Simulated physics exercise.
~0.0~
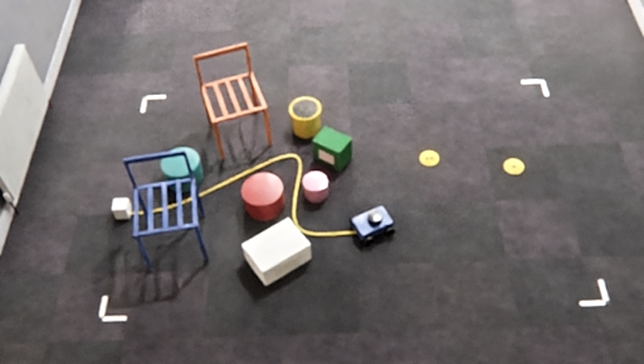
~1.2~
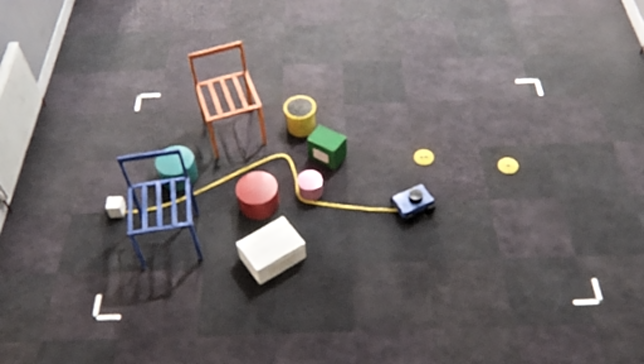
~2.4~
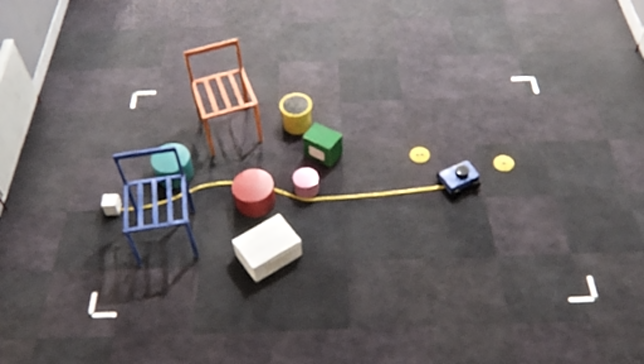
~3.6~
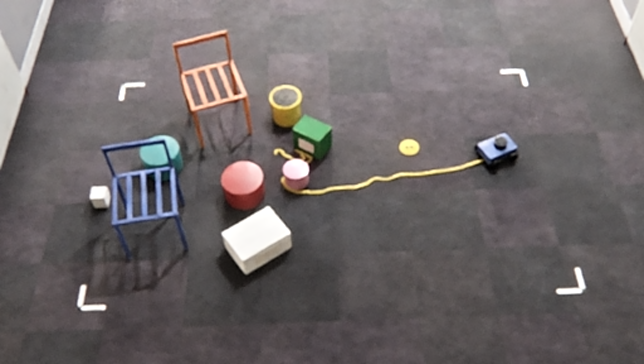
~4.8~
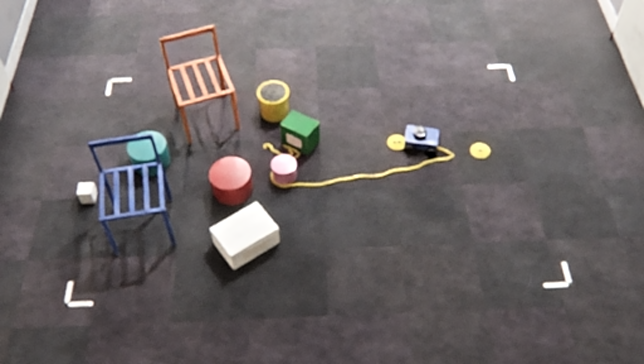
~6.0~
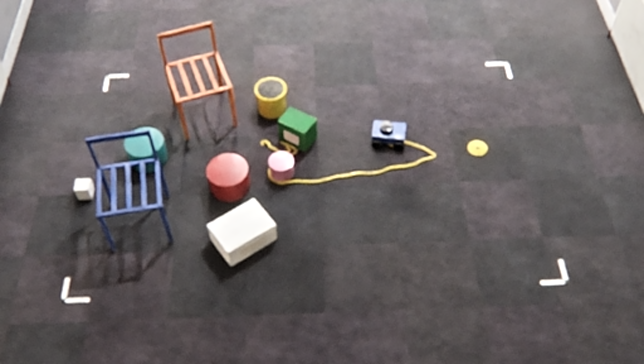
At first, a small blue cart sits on a dark floor, trailing a yellow lead that winds past tubs and cartons and beneath a blue chair to a small white block at the left. The cart moves right and slightly up, drawing the curves out of the lead until it runs nearly straight. As the cart continues toward the farther yellow mark, the lead comes away from the white block and its loose end slides to near the pink tub. The cart then heads back left, passing the nearer mark. It ends right of the green carton, the lead looping behind it, while the chairs, tubs and cartons stay in place.
